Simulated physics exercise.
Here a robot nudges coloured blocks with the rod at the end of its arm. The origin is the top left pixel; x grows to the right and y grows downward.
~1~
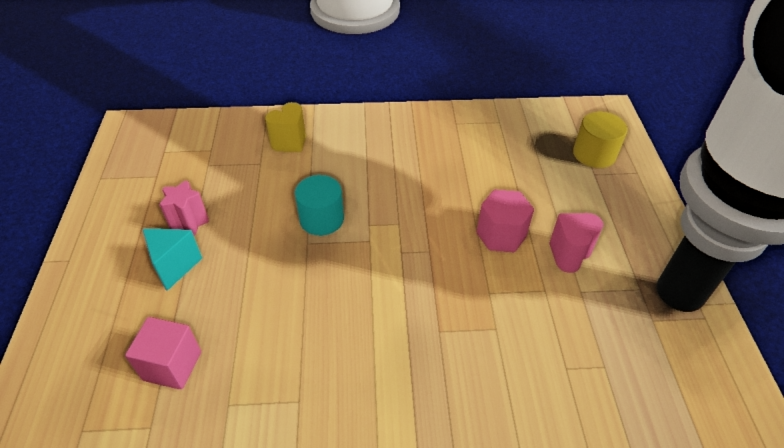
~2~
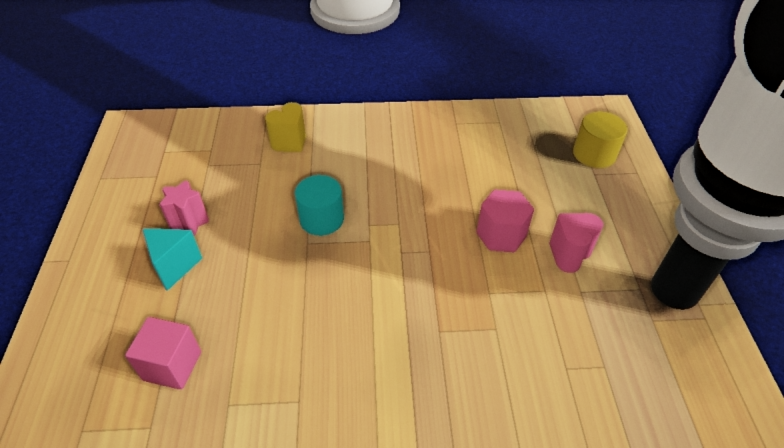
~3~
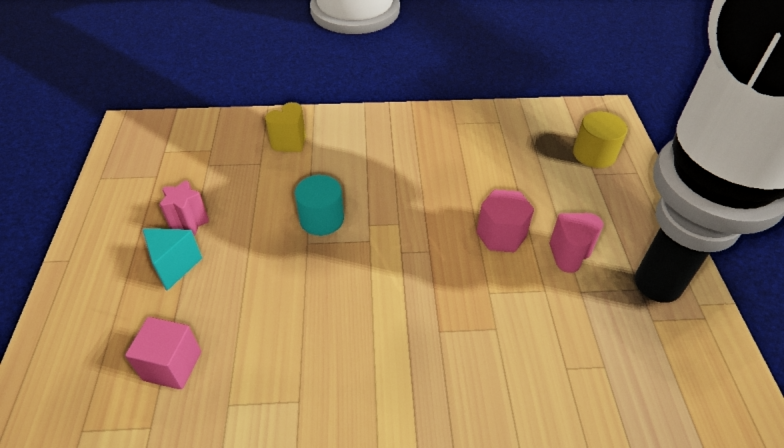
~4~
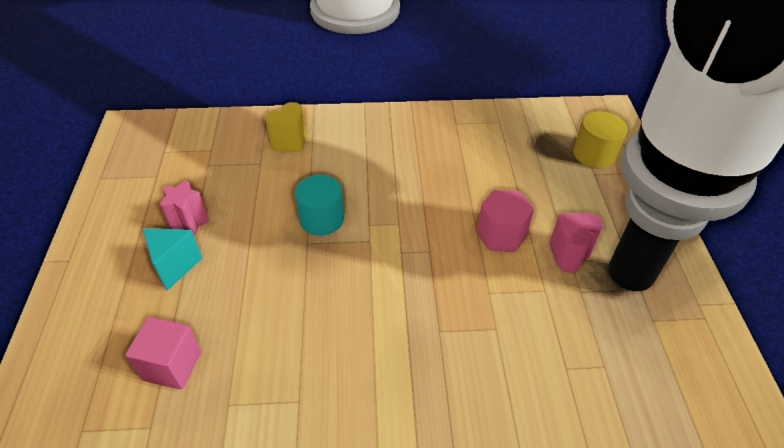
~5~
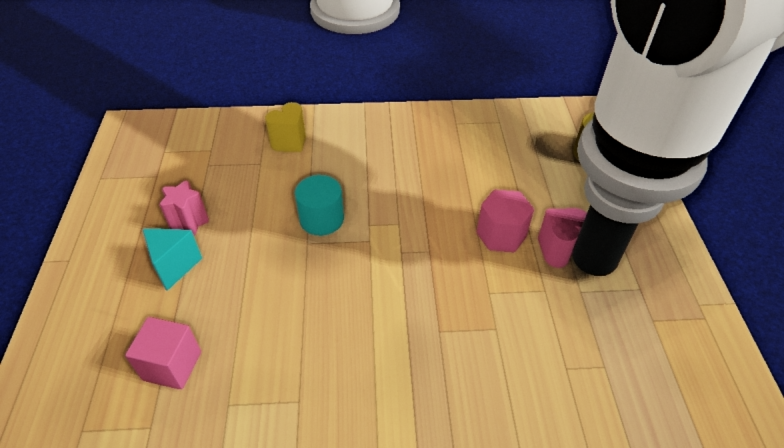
At first, a robot arm's black rod stands at the right side of a wooden board scattered with pink, teal and yellow blocks. The rod slides steadily left toward the pink heart while the blocks stay still. Then it reaches the heart and nudges it slightly left, toward the unmoved pink hexagon.
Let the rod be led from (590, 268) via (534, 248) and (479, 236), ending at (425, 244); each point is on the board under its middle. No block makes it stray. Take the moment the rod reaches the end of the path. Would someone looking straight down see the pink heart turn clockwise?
Yes, it checks out.
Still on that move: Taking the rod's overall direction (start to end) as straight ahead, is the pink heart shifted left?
My answer is no.
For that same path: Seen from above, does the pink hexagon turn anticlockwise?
I believe so.
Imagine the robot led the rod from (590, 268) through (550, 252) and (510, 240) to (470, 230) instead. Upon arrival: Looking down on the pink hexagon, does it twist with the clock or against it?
It makes a counterclockwise turn.
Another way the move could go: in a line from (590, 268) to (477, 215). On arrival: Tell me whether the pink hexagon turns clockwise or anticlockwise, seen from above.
Looking down on the board, it turns counter-clockwise.
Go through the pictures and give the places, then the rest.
Rod's lower end (679, 294); pink hexagon (508, 206); pink heart (580, 226), in the first frame.
Rod (674, 292); blocks still, in the second frame.
Rod (657, 285); blocks still, in the third frame.
Rod (630, 274); blocks still, in the fourth frame.
Rod (594, 260); pink hexagon (508, 206); pink heart (568, 221), in the fifth frame.
On the path given first. One third of the way, rod (536, 239); pink hexagon (478, 195), turned 35° anticlockwise; pink heart (520, 195), turned 20° clockwise.
Two thirds of the way, rod (478, 227); pink hexagon (446, 185), turned 45° anticlockwise; pink heart (498, 181), turned 55° clockwise.
At the end, rod (426, 236); pink hexagon (430, 181), turned 25° anticlockwise; pink heart (498, 181), turned 55° clockwise.
